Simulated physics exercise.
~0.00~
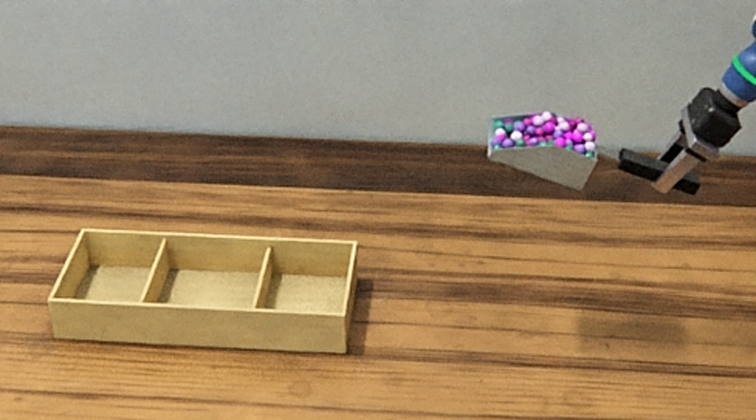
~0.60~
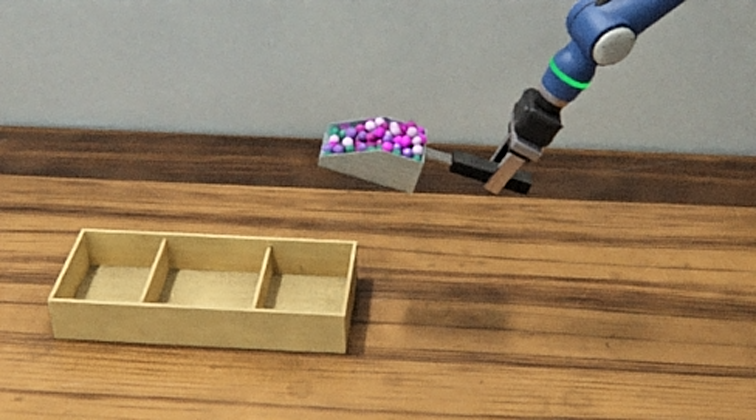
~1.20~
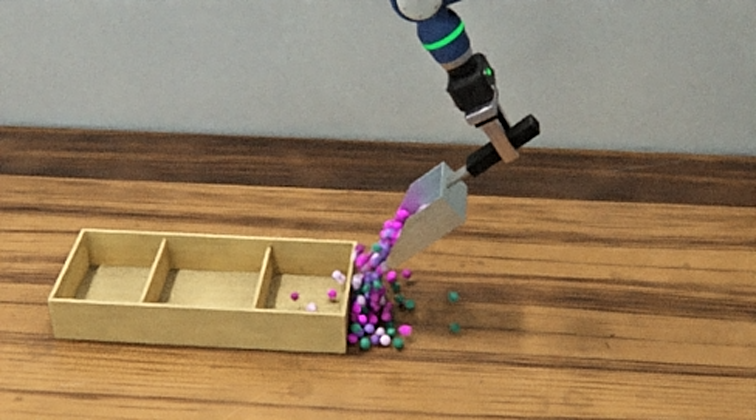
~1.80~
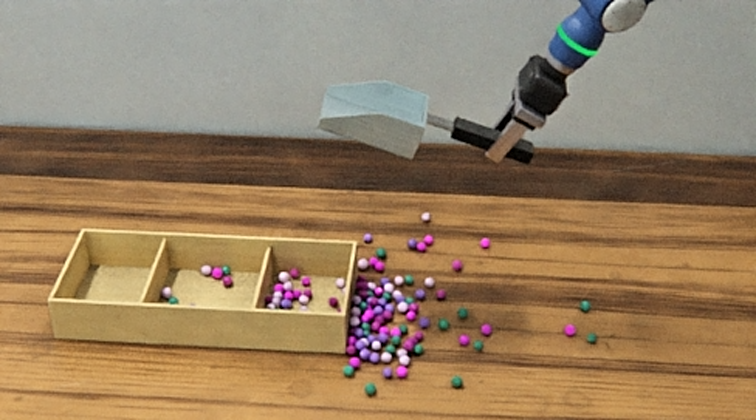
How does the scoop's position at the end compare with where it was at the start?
At the end the scoop is well to the left of where it started and slightly higher, held above the table near the right end of the tray.
